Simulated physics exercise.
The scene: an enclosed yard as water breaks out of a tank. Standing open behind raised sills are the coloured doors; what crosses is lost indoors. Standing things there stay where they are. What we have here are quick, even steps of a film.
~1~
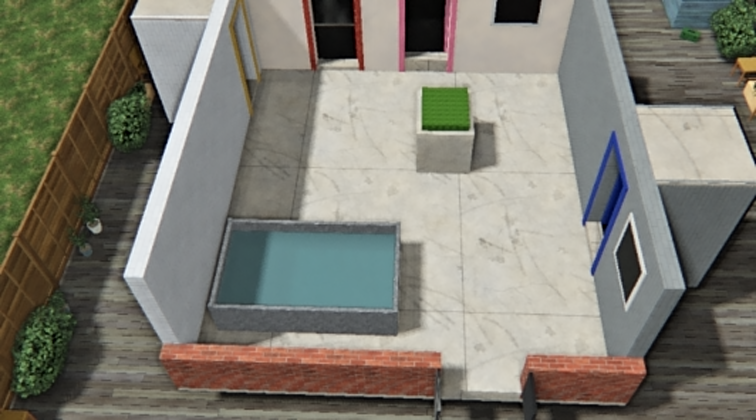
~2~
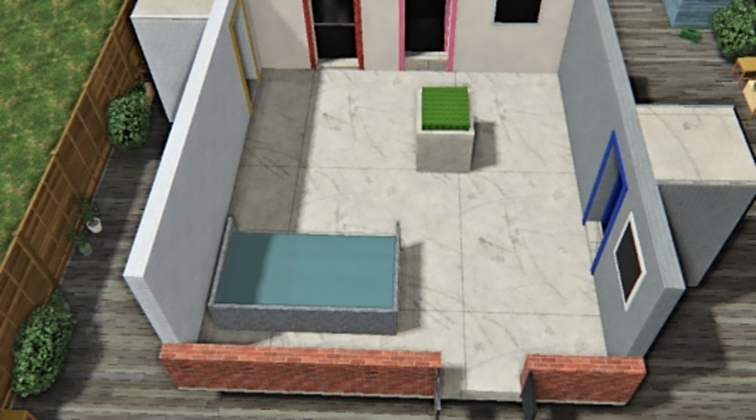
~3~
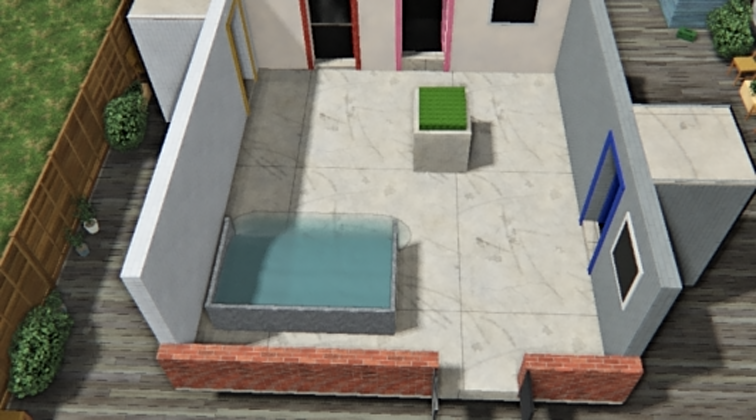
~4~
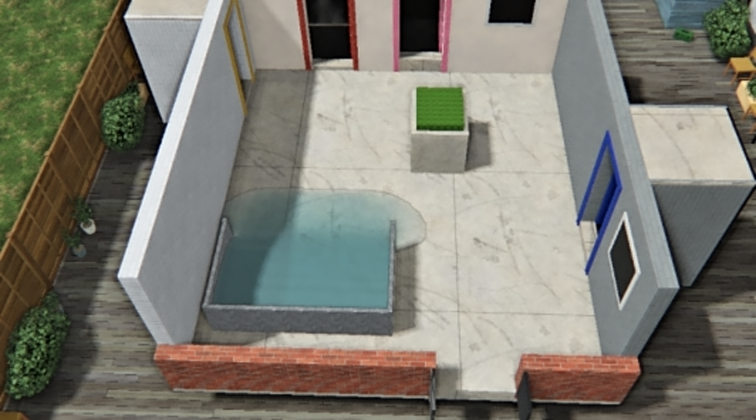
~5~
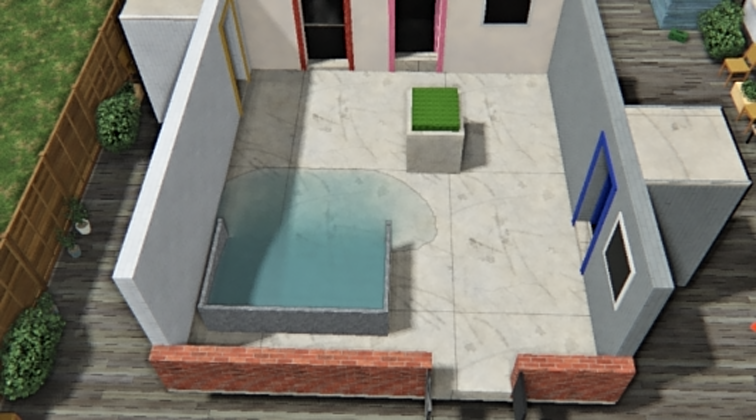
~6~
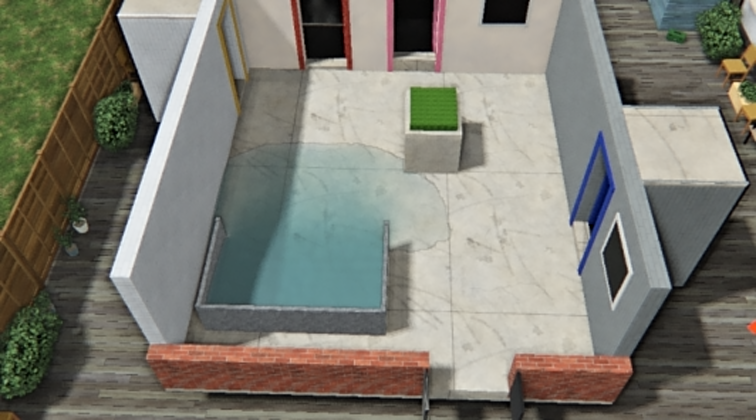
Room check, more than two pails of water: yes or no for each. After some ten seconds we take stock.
Blue door, no; yellow door, yes; red door, yes; pink door, no.
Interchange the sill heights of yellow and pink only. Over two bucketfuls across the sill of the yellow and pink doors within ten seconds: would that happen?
The yellow door stays within it and the pink door overflows the limit.
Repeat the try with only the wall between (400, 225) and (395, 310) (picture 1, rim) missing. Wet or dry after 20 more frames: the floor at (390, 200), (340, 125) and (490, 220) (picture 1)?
Taking the points in order: Unwetted, unwetted and swamped.
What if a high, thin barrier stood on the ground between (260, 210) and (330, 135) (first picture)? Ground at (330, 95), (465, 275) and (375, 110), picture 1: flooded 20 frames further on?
Log, spots one to three: Swamped; spared; swamped.
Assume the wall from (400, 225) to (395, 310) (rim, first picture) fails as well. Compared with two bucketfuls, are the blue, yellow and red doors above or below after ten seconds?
Against the threshold, the blue door beats it, the yellow door misses it and the red door misses it.
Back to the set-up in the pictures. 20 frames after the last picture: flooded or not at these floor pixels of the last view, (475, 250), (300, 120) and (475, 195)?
Result, as listed: Not wetted / wetted / wetted.
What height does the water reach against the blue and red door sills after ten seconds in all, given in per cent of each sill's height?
I'd put the first at close to 30 per cent and the second at close to 40 per cent.
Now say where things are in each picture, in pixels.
In the first picture, still water in the open tank at (309, 266).
In the second picture, water pours out on the open tank's far side and has run to a hidden place.
In the third picture, water pours out on the open tank's far side and has run to (403, 228).
In the fourth picture, the front is at (415, 215), out from the gap on the open tank's far side.
In the fifth picture, water pours out on the open tank's far side and has run to (410, 192).
In the sixth picture, water pours out on the open tank's far side and has run to (418, 175).
A moment on, water covers 45 % of the floor; the blue door not reached, the yellow door wet at the sill, nothing in, the red door wet at the sill, nothing in, the pink door not reached.
Next, water covers 55 % of the floor; the blue door not reached, the yellow door wet at the sill, nothing in, the red door far over two buckets in, the pink door wet at the sill, nothing in.
Then, water covers 65 % of the floor; the blue door wet at the sill, nothing in, the yellow door over two buckets in, the red door far over two buckets in, the pink door wet at the sill, nothing in.
Later, water covers 75 % of the floor; the blue door wet at the sill, nothing in, the yellow door over two buckets in, the red door far over two buckets in, the pink door wet at the sill, nothing in.
In the end, water covers 95 % of the floor; the blue door wet at the sill, nothing in, the yellow door over two buckets in, the red door far over two buckets in, the pink door wet at the sill, nothing in.
